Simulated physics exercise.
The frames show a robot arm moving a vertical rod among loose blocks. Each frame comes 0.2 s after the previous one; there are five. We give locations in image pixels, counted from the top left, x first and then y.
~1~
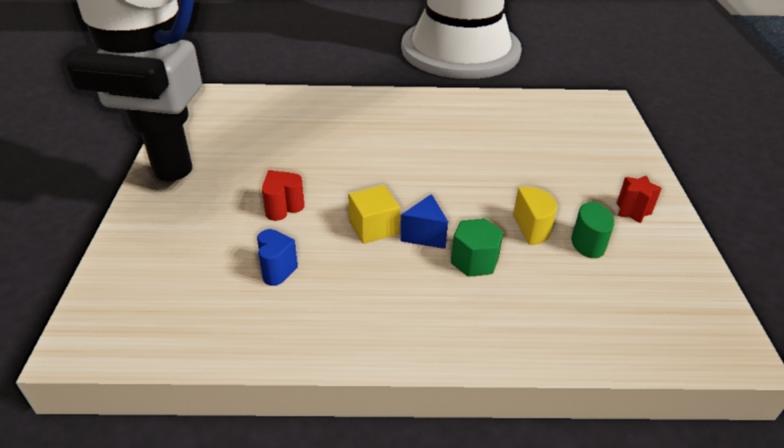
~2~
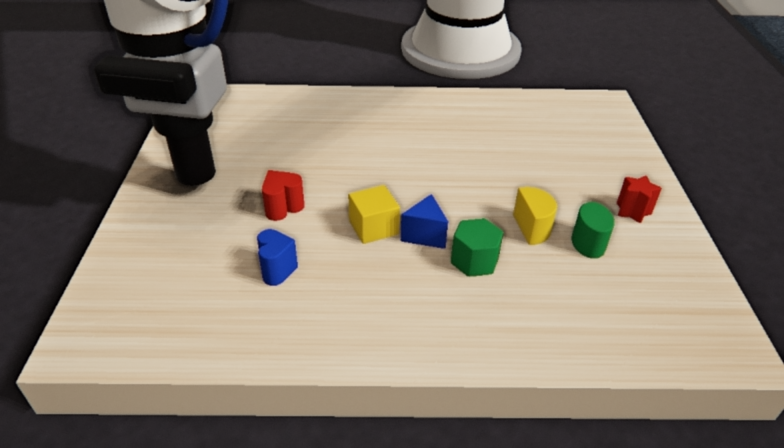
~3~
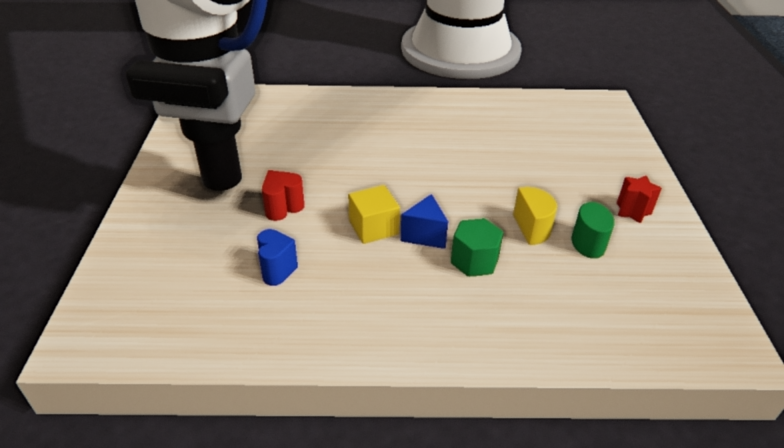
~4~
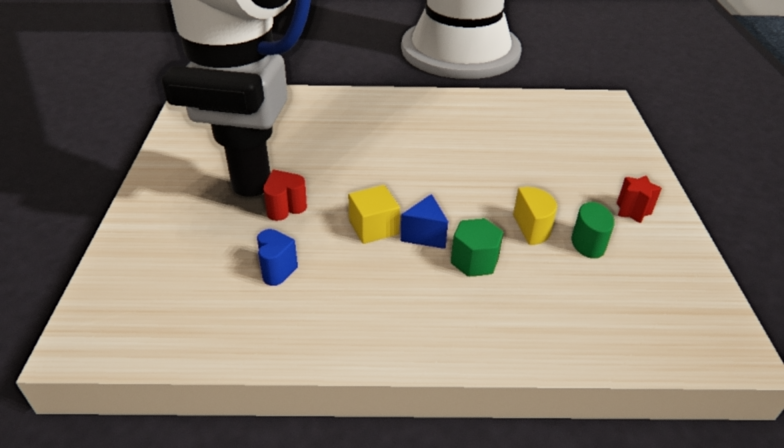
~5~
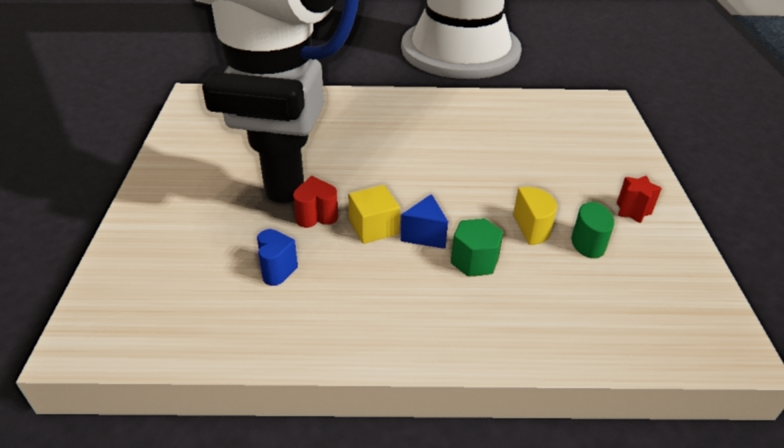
To begin with, a robot arm holds a dark vertical rod at the left of a wooden board scattered with red, yellow, blue and green blocks. The arm slides the rod rightward to the red heart-shaped block, then pushes that block right, close to the yellow block, while the others stay still.
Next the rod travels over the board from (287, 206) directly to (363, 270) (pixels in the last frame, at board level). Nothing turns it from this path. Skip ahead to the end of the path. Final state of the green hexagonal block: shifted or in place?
It is still on its spot.
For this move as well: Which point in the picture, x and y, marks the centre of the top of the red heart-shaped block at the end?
It should be at about (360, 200).
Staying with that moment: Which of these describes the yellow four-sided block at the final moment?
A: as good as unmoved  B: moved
My pick is B.
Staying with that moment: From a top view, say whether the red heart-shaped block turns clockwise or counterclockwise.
Top view: Counterclockwise.
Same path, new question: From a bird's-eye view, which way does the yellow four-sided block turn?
Twists clockwise.
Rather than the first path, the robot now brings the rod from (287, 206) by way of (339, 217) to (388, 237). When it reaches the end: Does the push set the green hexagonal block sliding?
Yes, it checks out.
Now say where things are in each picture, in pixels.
Lower end of the rod at (173, 170), tops of blocks, red heart-shaped block at (280, 181), yellow four-sided block at (374, 200), blue triangular piece at (427, 209), green hexagonal block at (479, 233), in the first frame.
Rod at (196, 175), blocks as before, in the second frame.
Rod at (222, 180), blocks as before, in the third frame.
Rod at (252, 185), red heart-shaped block at (282, 181), in the fourth frame.
Rod at (285, 191), red heart-shaped block at (315, 189), yellow four-sided block at (374, 200), blue triangular piece at (427, 209), green hexagonal block at (479, 233), in the fifth frame.
On the path given first. One third of the way, rod at (309, 211); red heart-shaped block at (348, 201), turned 45° anticlockwise; yellow four-sided block at (390, 200), turned 25° clockwise; blue triangular piece at (430, 210).
Two thirds of the way, rod at (335, 232); red heart-shaped block at (360, 200), turned 65° anticlockwise; yellow four-sided block at (399, 199), turned 40° clockwise; blue triangular piece at (432, 211), turned 15° anticlockwise.
At the end, rod at (362, 254); red heart-shaped block at (360, 200), turned 65° anticlockwise; yellow four-sided block at (399, 199), turned 40° clockwise; blue triangular piece at (432, 211), turned 20° anticlockwise; green hexagonal block not moved.
